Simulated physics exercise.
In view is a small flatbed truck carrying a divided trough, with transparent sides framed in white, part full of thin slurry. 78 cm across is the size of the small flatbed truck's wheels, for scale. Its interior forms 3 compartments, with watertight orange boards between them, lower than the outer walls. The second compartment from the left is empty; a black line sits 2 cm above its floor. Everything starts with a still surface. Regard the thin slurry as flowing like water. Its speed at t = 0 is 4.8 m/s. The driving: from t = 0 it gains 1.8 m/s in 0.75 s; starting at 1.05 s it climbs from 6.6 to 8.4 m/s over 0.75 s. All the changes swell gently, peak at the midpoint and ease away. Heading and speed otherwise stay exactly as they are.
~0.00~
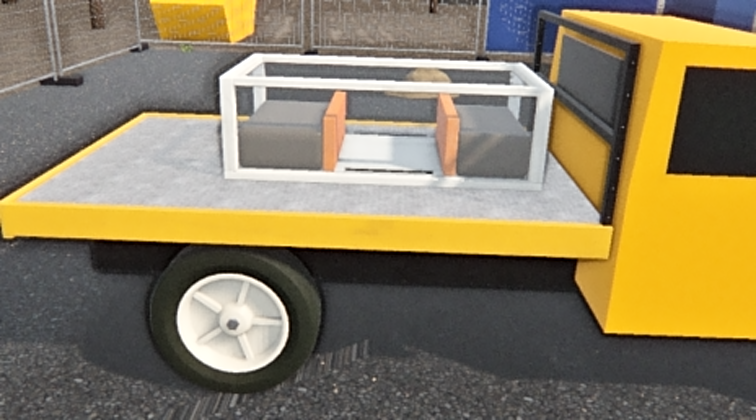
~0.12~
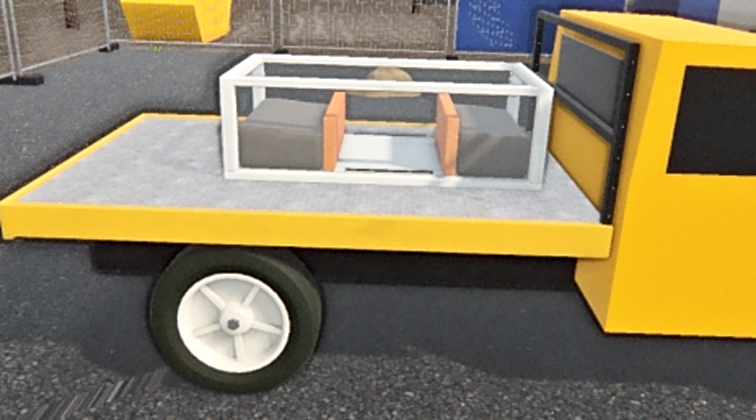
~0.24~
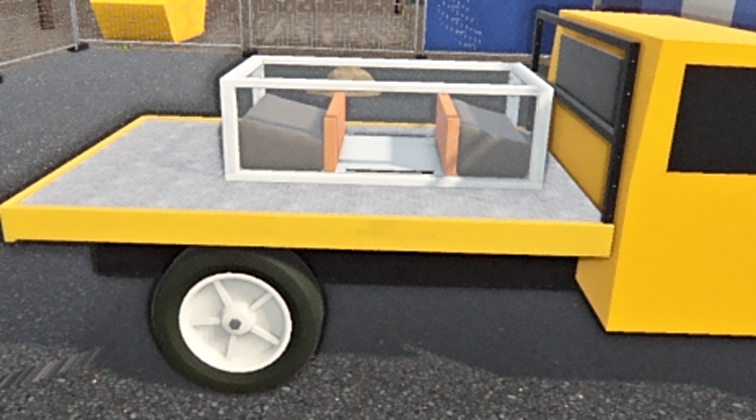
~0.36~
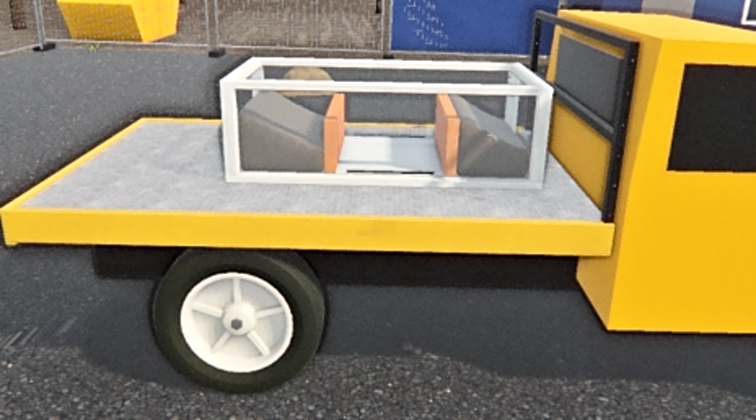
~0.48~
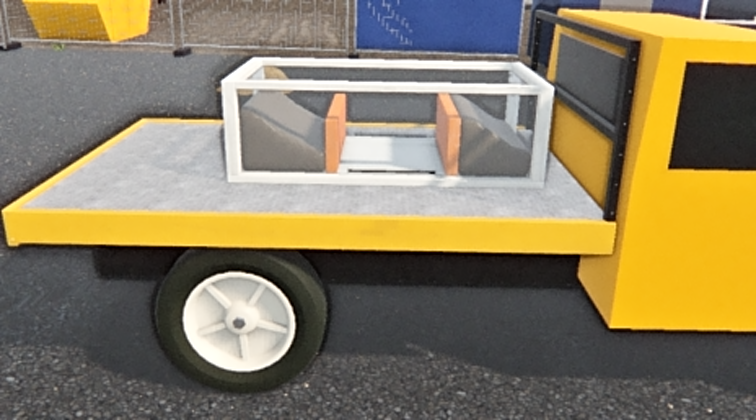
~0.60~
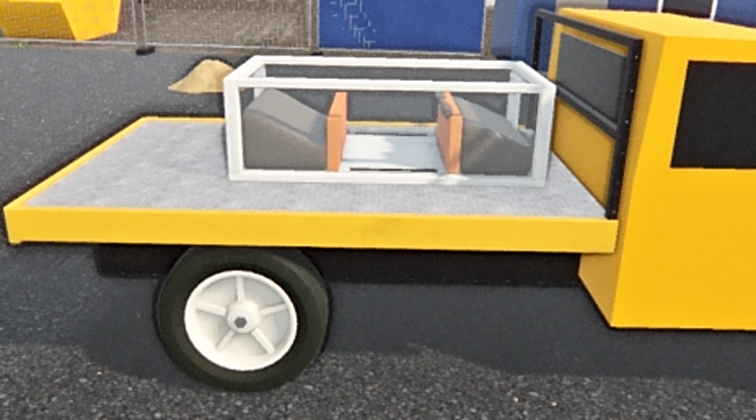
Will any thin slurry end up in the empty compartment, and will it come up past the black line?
Yes, but not past the line.
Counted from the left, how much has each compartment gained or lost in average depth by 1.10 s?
From the left: 0, 0, 1 down.
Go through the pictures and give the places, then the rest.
Levels, left to right, (283, 124), dry, (487, 131); board top at (329, 119) and (453, 120); the front is on the right, levels are read along the near wall; a wheel hub at (231, 329), in the first picture.
Levels, left to right, (283, 124), dry, (487, 131), in the second picture.
Levels, left to right, (283, 126), dry, (487, 129), in the third picture.
Levels, left to right, (283, 128), dry, (487, 129), in the fourth picture.
Levels, left to right, (285, 128), dry, (488, 128), in the fifth picture.
Levels, left to right, (286, 125), dry, (490, 126); a wheel hub at (239, 326), in the sixth picture.
Then, 1.10 s in, the compartments hold 21, 0, 21 cm, left to right.
Then, 1.70 s in, the compartments hold 21, 1, 20 cm, left to right.
Then, 2.30 s in, the compartments hold 21, 1, 20 cm, left to right.
Then, 4.78 s in, the compartments hold 21, 1, 20 cm, left to right.
